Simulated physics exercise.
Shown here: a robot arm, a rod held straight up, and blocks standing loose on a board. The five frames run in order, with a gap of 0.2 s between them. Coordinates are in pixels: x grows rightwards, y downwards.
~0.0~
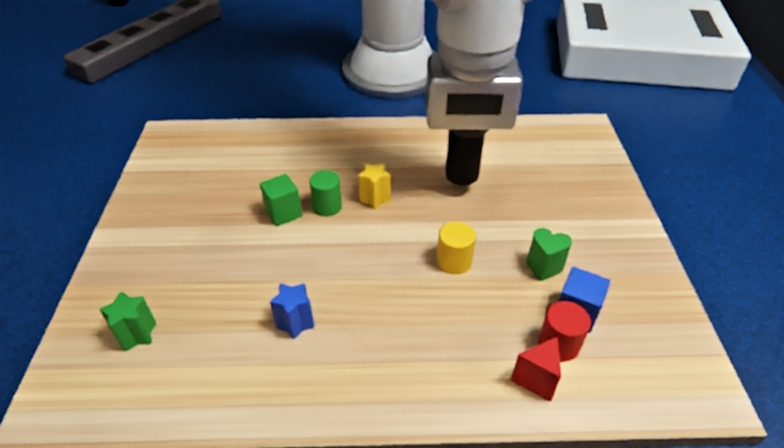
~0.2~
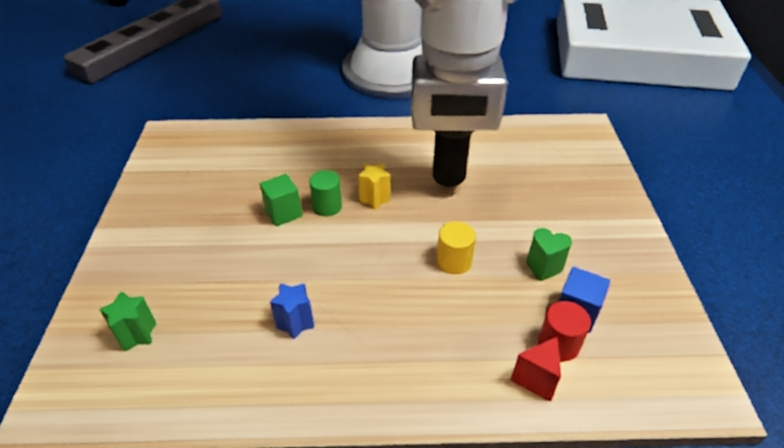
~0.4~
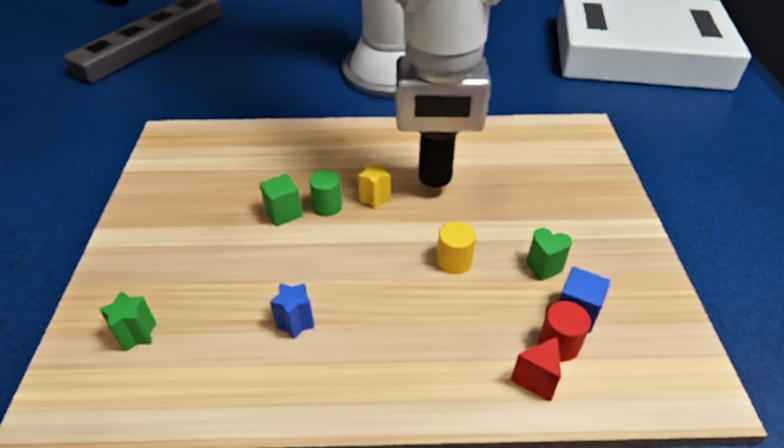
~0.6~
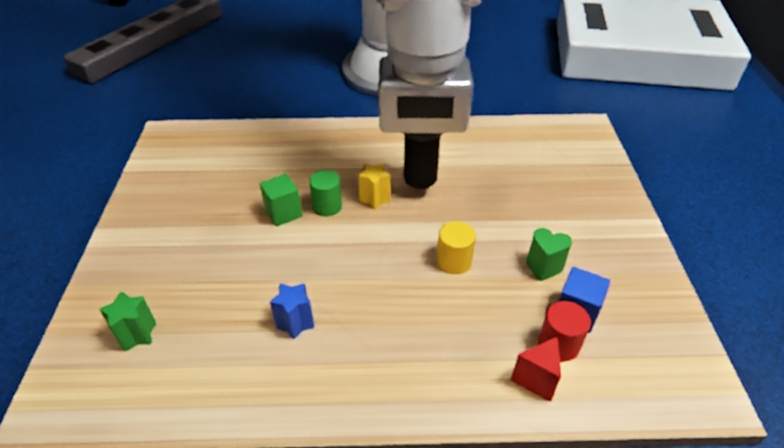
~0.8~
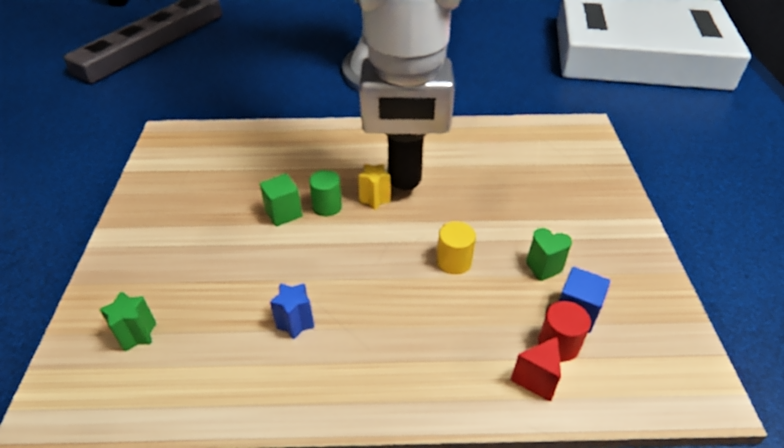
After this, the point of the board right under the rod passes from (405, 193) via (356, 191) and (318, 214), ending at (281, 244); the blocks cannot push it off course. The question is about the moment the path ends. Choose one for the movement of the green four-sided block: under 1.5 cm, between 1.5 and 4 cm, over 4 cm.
Middling, 1.5 to 4 cm.
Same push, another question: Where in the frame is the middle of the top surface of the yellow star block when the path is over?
So, by the moment the path ends, you'll find the top centre of the yellow star block at (255, 237).
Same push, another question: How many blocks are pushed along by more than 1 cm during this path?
Moved: 3 or more.
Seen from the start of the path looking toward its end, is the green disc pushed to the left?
I'd say yes.
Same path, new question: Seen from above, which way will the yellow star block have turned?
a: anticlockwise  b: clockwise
The one that fits is a, anticlockwise.
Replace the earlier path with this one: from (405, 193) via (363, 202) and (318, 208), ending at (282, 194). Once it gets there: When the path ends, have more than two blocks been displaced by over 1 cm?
Yes - that is the case.
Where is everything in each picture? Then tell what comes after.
In the first picture, lower end of the rod (462, 176), tops of blocks, green four-sided block (278, 186), green disc (324, 179), yellow star block (374, 171).
In the second picture, rod (449, 177), blocks as before.
In the third picture, rod (435, 178), blocks as before.
In the fourth picture, rod (421, 179), blocks as before.
In the fifth picture, rod (405, 180), green four-sided block (278, 186), green disc (324, 179), yellow star block (374, 171).
What follows on the original path. One third of the way, rod (355, 178); green disc (308, 185); yellow star block (335, 179), turned 35° anticlockwise.
Two thirds of the way, rod (316, 202); green four-sided block (256, 192), turned 75° clockwise; green disc (267, 213); yellow star block (295, 205), turned 40° anticlockwise.
At the end, rod (278, 231); green four-sided block (256, 192), turned 75° clockwise; green disc (222, 244); yellow star block (255, 237), turned 45° anticlockwise.
